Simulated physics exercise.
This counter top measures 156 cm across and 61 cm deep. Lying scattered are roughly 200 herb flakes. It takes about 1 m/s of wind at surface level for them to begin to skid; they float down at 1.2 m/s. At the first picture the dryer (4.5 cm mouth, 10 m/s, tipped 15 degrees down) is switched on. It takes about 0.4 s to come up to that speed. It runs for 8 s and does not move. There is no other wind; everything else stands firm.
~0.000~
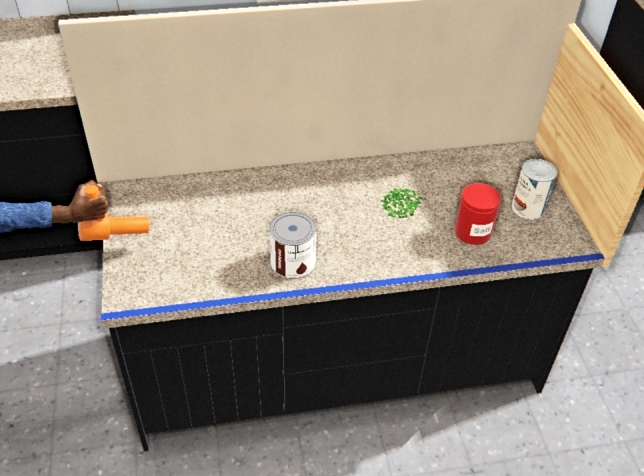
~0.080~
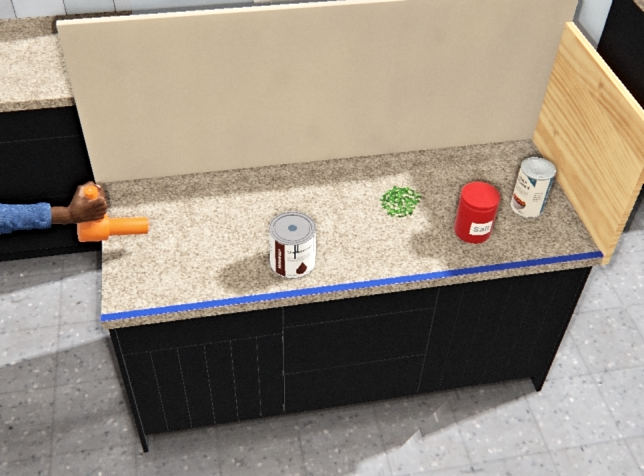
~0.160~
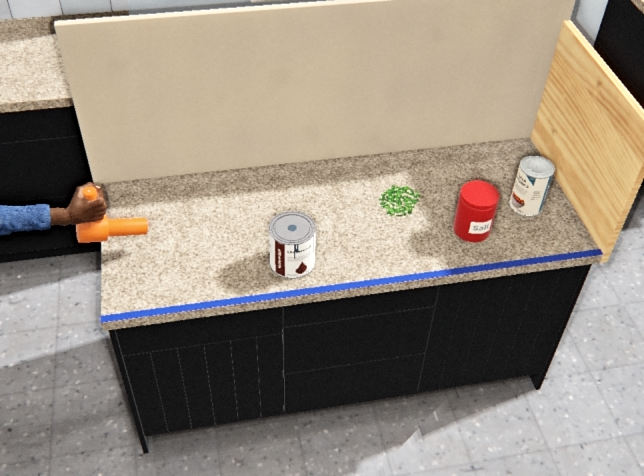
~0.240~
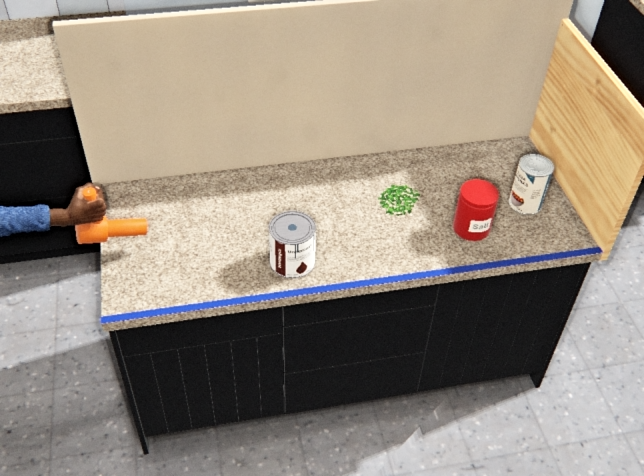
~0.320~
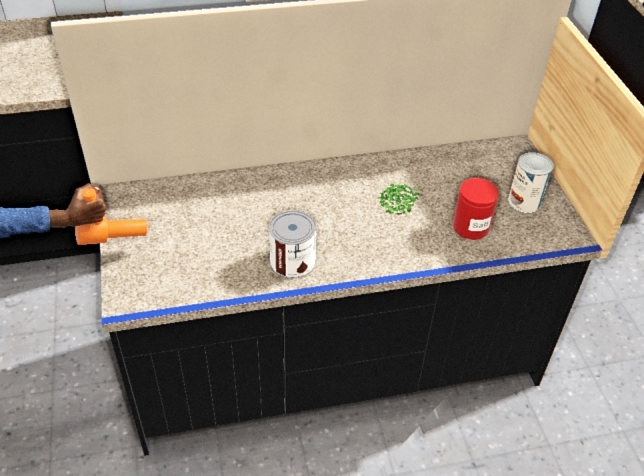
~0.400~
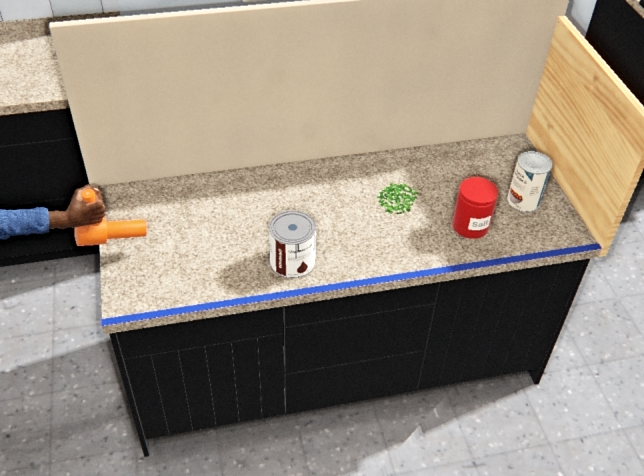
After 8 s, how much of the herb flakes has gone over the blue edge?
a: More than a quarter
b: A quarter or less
Answer: A.
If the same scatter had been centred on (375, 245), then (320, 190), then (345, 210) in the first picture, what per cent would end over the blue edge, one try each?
Taking the three spots in order, you'd get around 30 percent, 30 percent and 70 percent.
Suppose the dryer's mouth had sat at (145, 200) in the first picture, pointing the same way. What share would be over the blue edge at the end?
Then about 80 %.
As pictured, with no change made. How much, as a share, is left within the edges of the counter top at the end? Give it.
About 15 per cent.
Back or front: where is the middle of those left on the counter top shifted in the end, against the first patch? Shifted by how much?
The middle sits nearer the nearer side now, some 5 cm away from where it began.
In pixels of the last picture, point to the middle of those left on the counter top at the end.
Centre point: About (545, 190).
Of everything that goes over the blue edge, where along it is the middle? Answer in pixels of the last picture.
The middle crossing sits close to (601, 249) in the last picture.
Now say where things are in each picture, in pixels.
The middle of the herb flakes is near (401, 202), none has stirred yet and the mouth of the dryer is at (148, 225), in the first frame.
The middle of the herb flakes is near (400, 201), none has stirred yet and the blue edge is centred on (365, 288), in the second frame.
The middle of the herb flakes is near (399, 200), none has stirred yet, the top of a jar is at (480, 193) and the top of a tin is at (537, 167), in the third frame.
The middle of the herb flakes is near (398, 199) and none has stirred yet, in the fourth frame.
The middle of the herb flakes is near (398, 198) and none has stirred yet, in the fifth frame.
The middle of the herb flakes is near (397, 197) and none has stirred yet, in the sixth frame.
After 1.6 s the count stands so, 4 % are over the blue edge; the middle of those still in play is near (561, 189).
After 2.6 s the count stands so, 42 % are over the blue edge; the middle of those still in play is near (552, 180).
After 4.4 s the count stands so, 66 % are over the blue edge; the middle of those still in play is near (553, 181).
After 8.0 s, at the end, 84 % are over the blue edge; the middle of those still in play is near (545, 190).
